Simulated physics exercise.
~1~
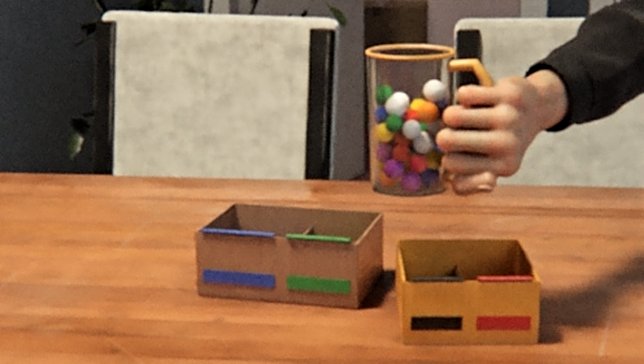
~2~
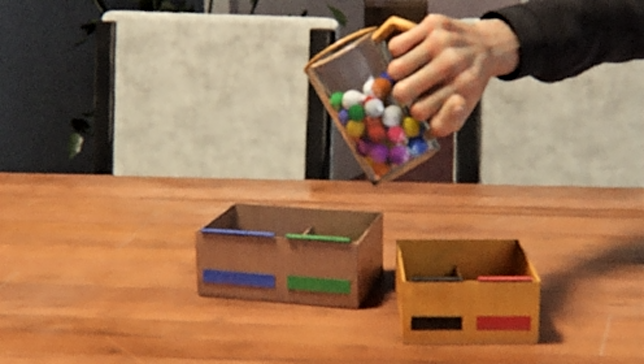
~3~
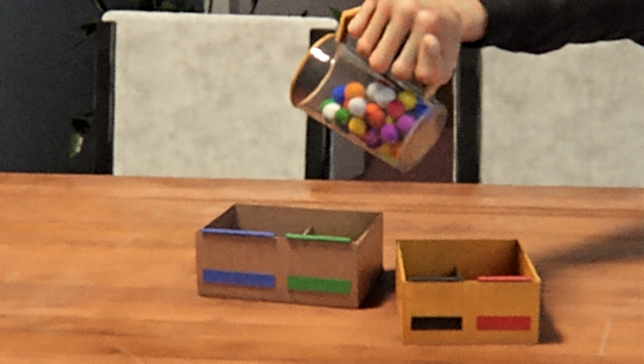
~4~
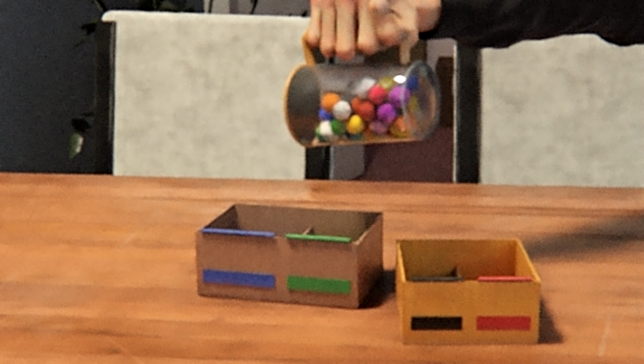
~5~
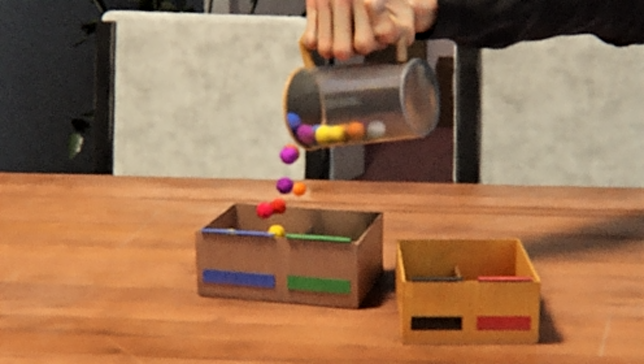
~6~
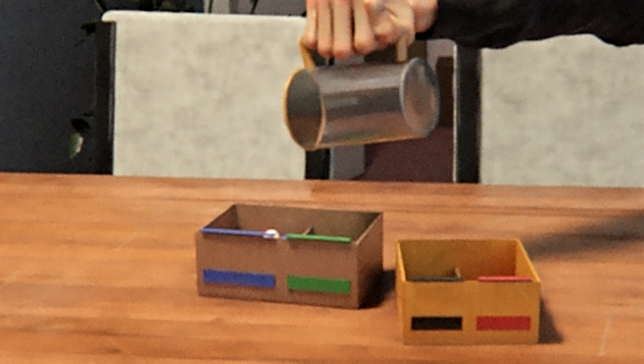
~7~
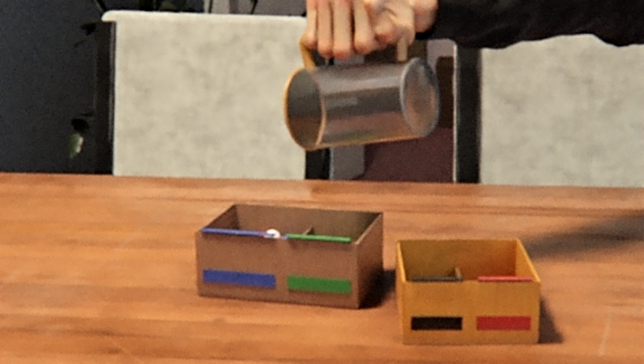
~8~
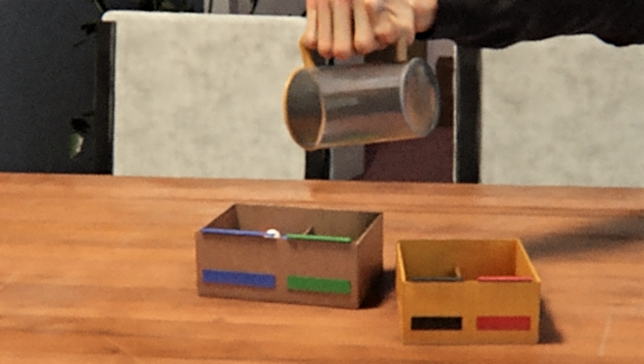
The clip shows a hand moving a clear cup of colourful balls left above two divided open boxes on a wooden table, then tipping it so they pour into the left box, leaving the cup empty and a white ball visible near the divider.
